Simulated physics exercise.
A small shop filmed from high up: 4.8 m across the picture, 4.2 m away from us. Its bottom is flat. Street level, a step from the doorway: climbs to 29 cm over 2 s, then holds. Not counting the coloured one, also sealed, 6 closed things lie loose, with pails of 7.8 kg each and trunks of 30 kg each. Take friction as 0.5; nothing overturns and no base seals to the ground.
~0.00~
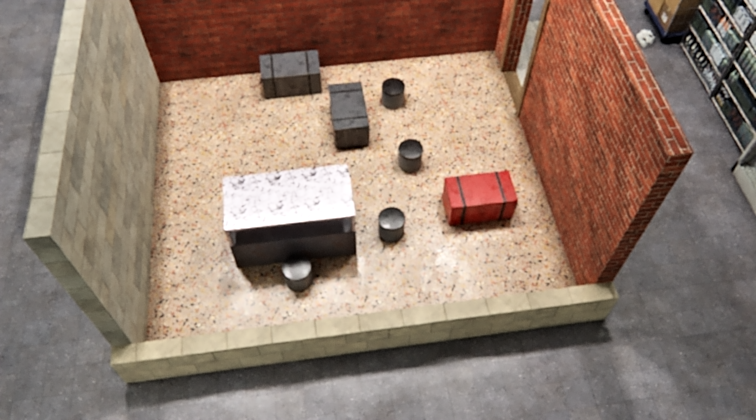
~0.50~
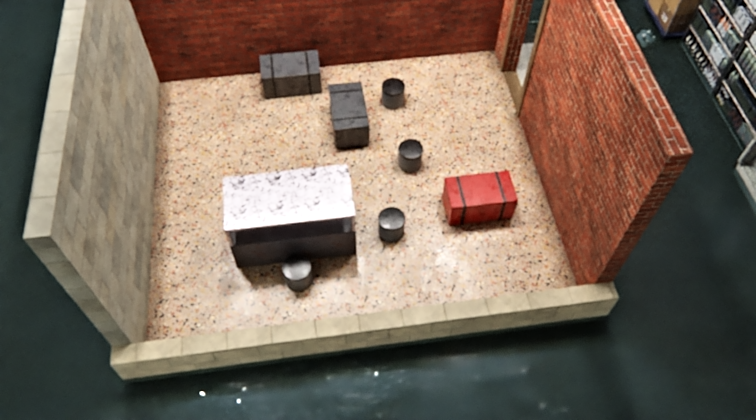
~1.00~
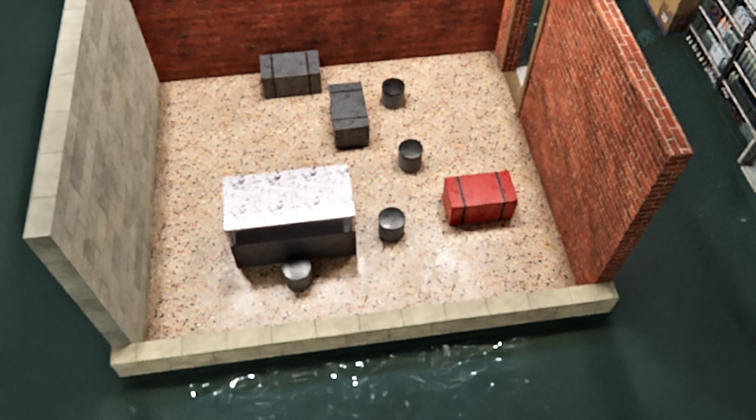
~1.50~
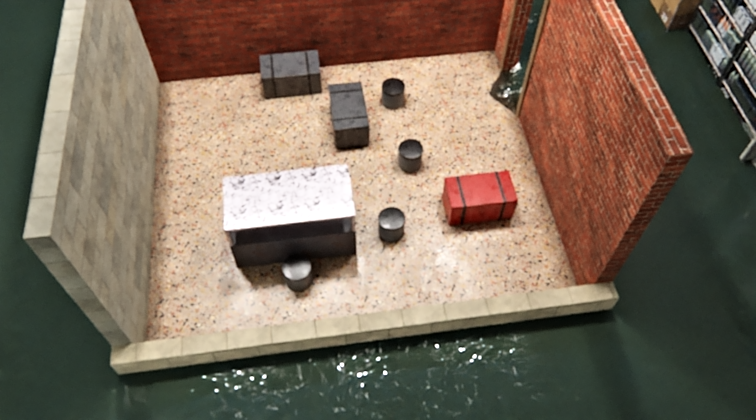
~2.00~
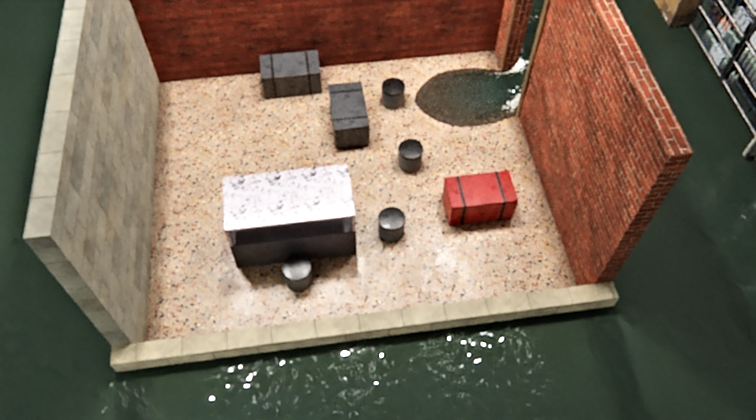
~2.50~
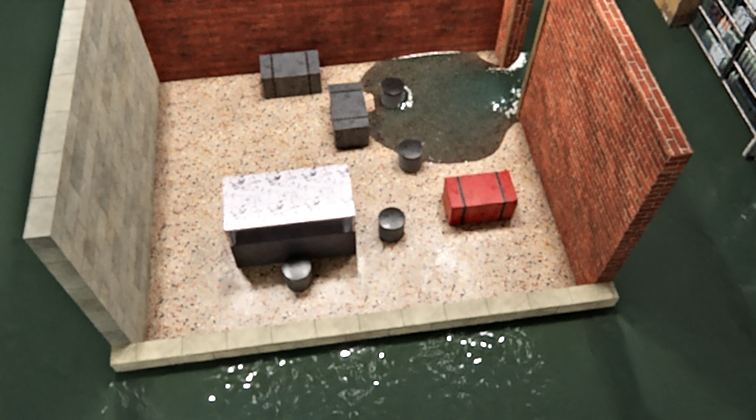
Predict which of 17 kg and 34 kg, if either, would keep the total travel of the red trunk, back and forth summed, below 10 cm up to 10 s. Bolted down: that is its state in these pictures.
My prediction: The lighter figure already works.
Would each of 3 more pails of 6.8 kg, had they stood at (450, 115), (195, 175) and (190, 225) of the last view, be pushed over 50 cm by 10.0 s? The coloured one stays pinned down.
In the order given, beyond the mark, then beyond the mark, and last beyond the mark.
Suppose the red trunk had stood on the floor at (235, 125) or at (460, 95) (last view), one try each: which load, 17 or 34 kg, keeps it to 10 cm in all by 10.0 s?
No load; no load.
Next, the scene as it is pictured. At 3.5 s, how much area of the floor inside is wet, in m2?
My estimate is roughly 7.5 m2.
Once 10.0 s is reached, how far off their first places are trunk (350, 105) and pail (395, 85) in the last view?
They've ended up 350 cm and 350 cm away, in that order.
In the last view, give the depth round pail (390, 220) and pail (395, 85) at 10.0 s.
About 10 and 12 cm.
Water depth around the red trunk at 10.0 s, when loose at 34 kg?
Something like 4 centimetres.
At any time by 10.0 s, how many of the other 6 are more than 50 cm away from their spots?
4.
After 3.5 s the red trunk would be 0 cm from its start with 17 kg and 0 cm from its start with 34 kg; 1 cm of water round it then.
After 4.5 s the red trunk would be 0 cm from its start with 17 kg and 0 cm from its start with 34 kg; 1 cm of water round it then.
After 7.0 s the red trunk would be 0 cm from its start with 17 kg and 0 cm from its start with 34 kg; 2 cm of water round it then.
After 10.0 s the red trunk would be 0 cm from its start with 17 kg and 0 cm from its start with 34 kg; 4 cm of water round it then.
